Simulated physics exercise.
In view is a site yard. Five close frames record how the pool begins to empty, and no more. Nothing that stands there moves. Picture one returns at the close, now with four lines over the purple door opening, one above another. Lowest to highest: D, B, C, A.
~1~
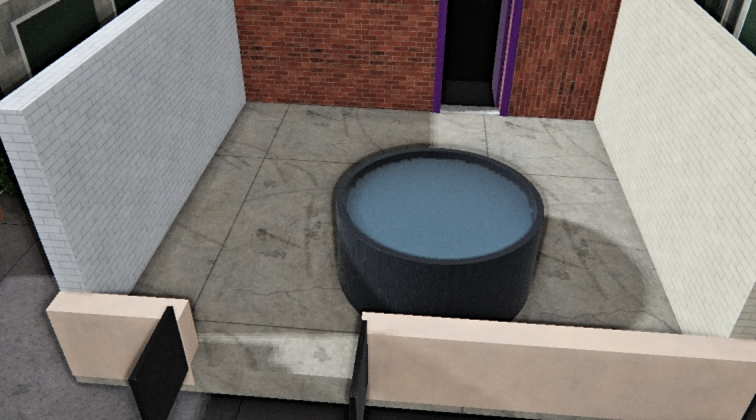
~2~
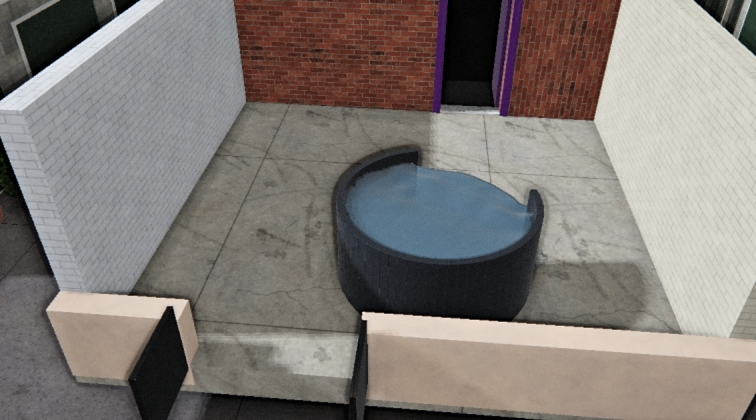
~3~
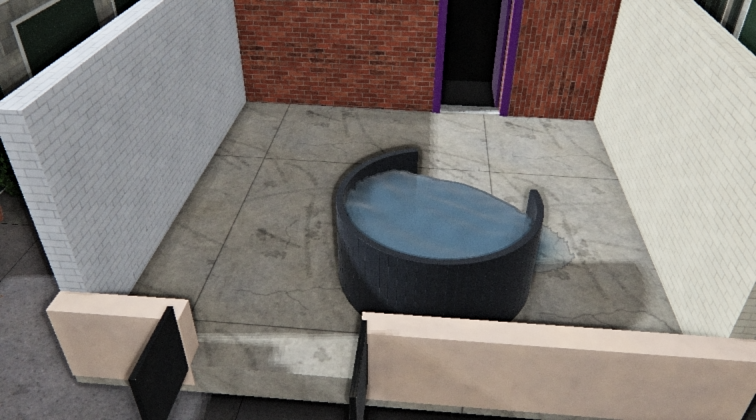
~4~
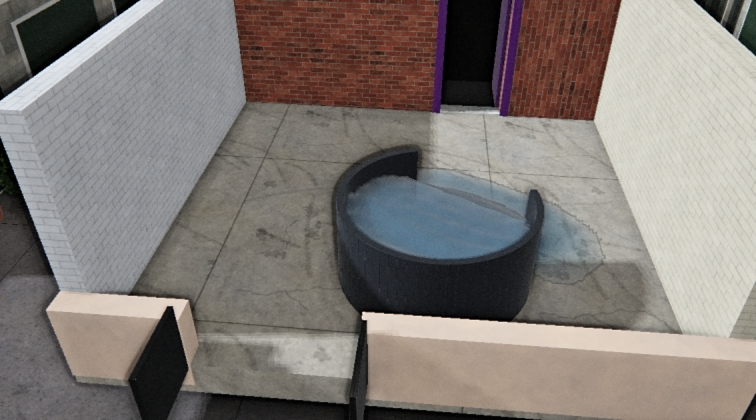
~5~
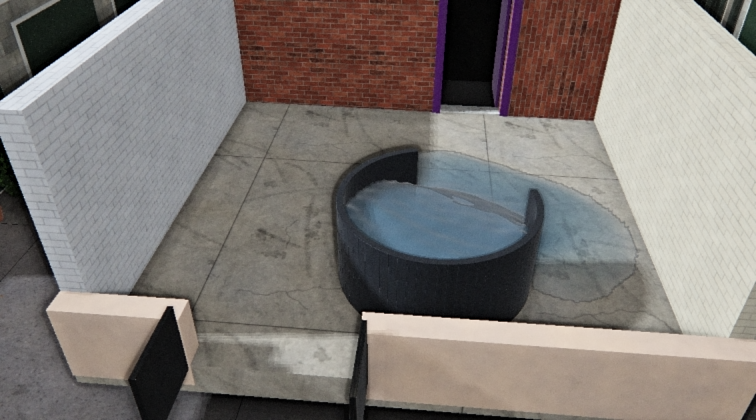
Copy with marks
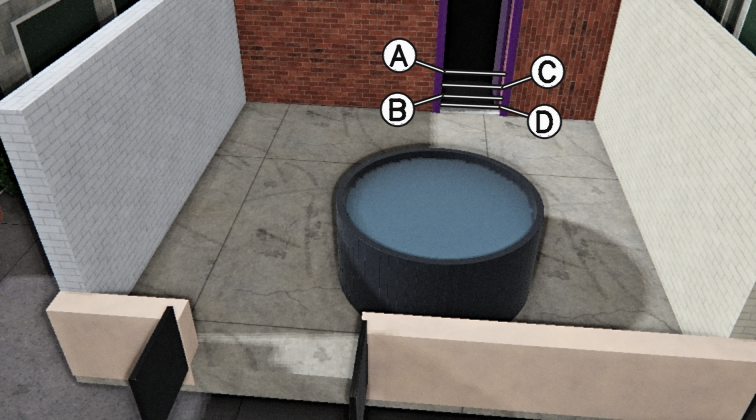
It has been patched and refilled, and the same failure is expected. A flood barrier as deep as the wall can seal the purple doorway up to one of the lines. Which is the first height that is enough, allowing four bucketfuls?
The limit is B.
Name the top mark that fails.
That would be D.
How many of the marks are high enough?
Three of them.
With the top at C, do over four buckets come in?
No, not at all.
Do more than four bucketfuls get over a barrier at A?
No.
In white, A at (474, 72); B at (471, 97); C at (472, 86); D at (470, 105); from the bottom up D, B, C, A.
Choosing A, nothing gets over.
Choosing B, a bucket or two gets in.
Choosing C, nothing gets over.
Choosing D, about 14 bucketfuls get in.
